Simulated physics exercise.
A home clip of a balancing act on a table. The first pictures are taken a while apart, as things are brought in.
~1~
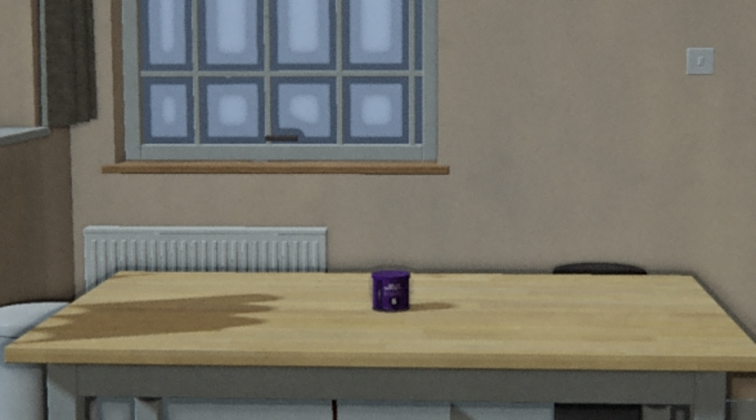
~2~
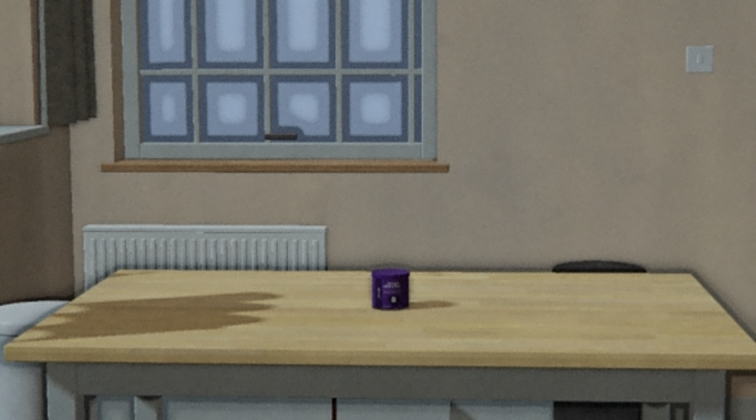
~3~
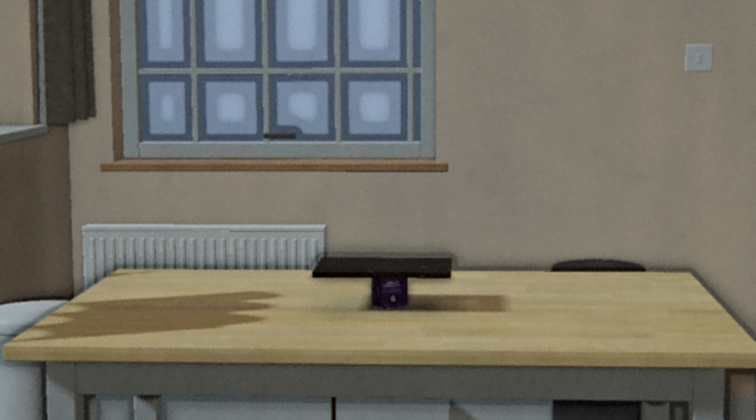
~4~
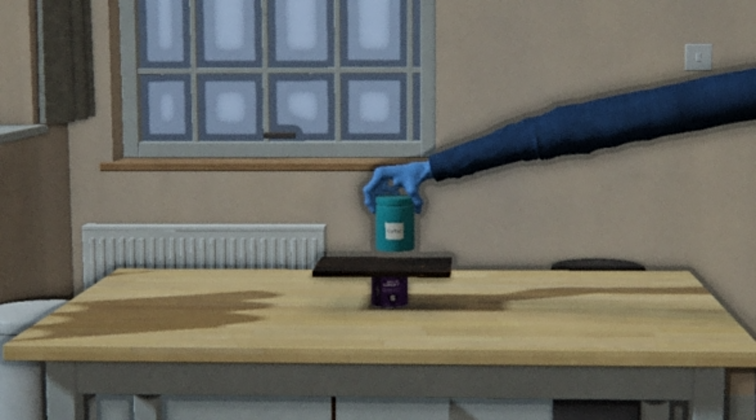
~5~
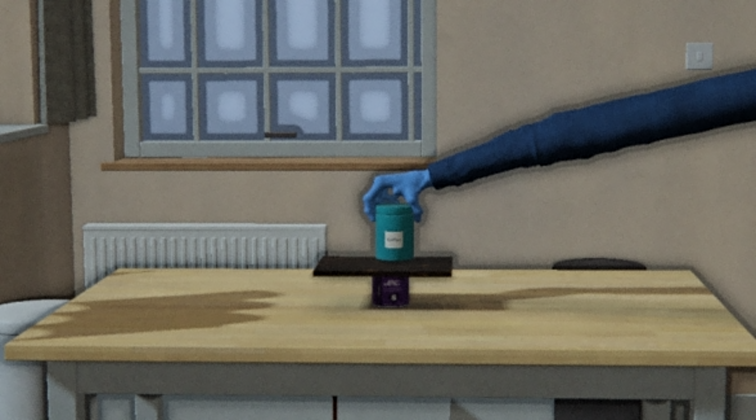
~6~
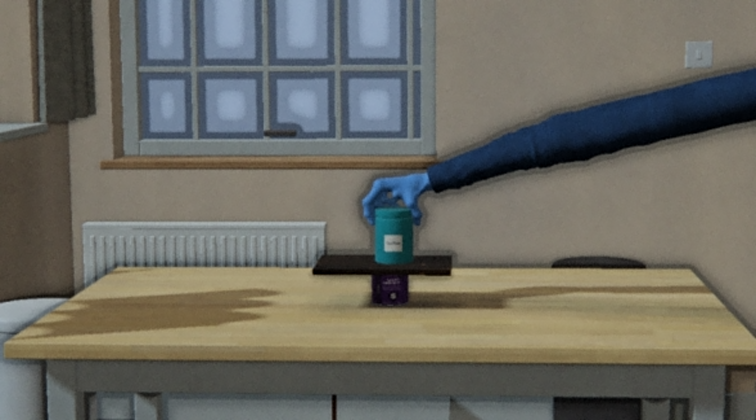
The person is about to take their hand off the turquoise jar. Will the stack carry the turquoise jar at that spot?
Here the stack keeps its balance.
Then, 0.20 s later than the last frame, all is still.
Then, 0.30 s later than the last frame, turquoise jar resting near (394, 235).
When it is over, all 3 as before. End places, in pixels of the last picture, turquoise jar near (394, 235). The stack holds.
